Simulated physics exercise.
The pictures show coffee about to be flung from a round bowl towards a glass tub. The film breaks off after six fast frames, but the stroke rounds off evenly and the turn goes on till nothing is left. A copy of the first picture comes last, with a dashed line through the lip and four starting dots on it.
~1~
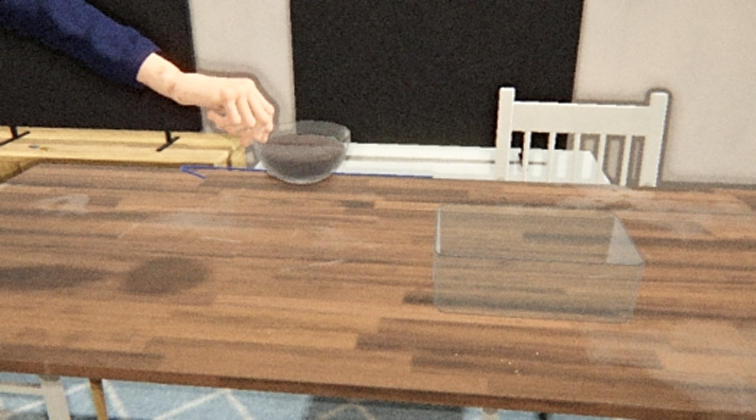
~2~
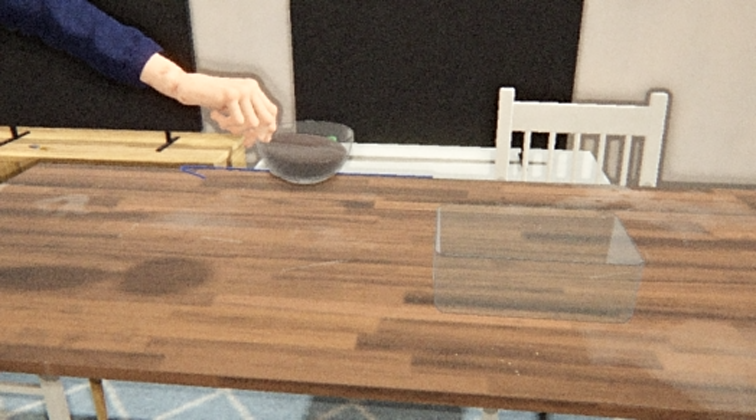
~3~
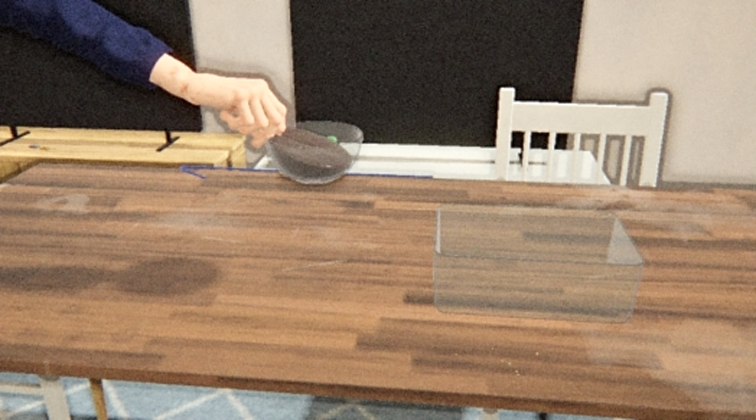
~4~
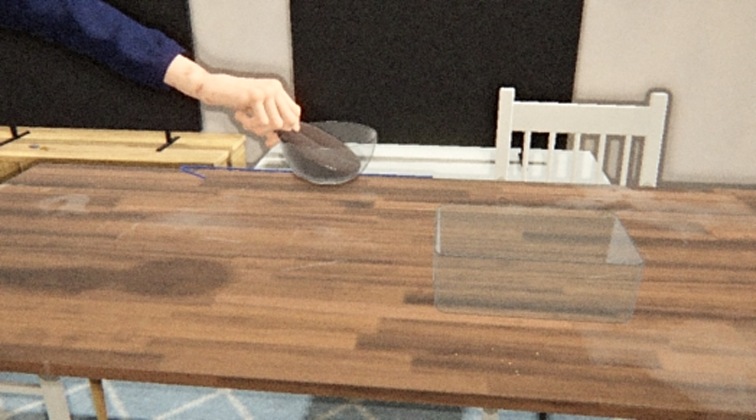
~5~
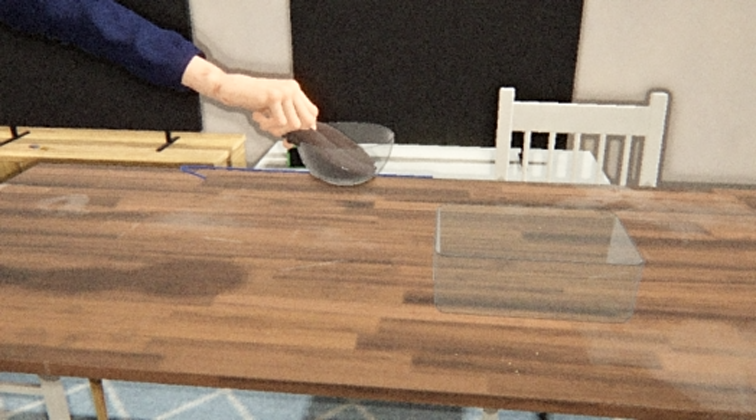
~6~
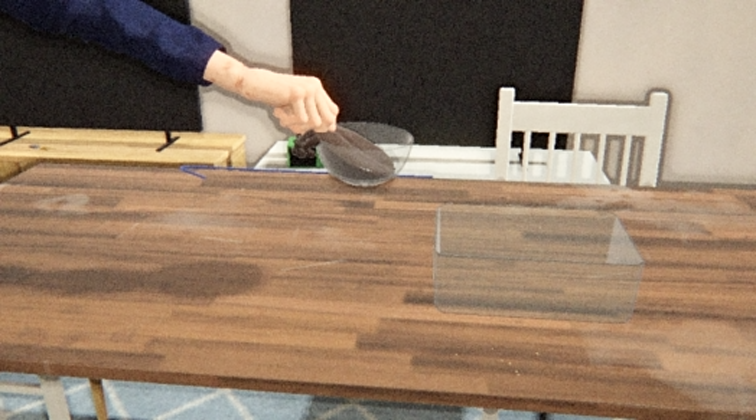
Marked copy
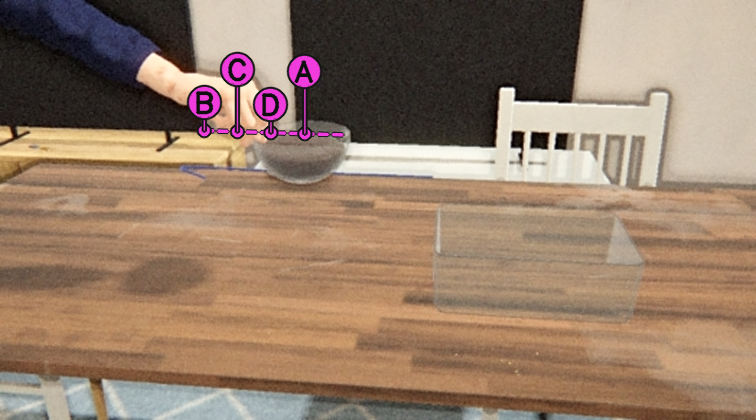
Hand in a dark blue sleeve moving a round glass bowl of dark coffee rightwards above a wooden table with a clear tub.
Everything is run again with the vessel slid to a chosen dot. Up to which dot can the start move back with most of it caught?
A will do.
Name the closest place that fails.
Place D.
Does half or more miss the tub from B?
Yes, it does.
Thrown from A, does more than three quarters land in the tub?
No, it does not.
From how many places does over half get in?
One of them.
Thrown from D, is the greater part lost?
Yes, it does.
On the marked copy, A at (304, 133); B at (204, 130); C at (237, 131); D at (270, 132).
With A, about 61 % lands in the tub, 33 % falls short and 5 % goes beside or beyond.
With B, about 0 % lands in the tub, 99 % falls short.
With C, about 9 % lands in the tub, 89 % falls short.
With D, about 36 % lands in the tub, 61 % falls short and 3 % goes beside or beyond.
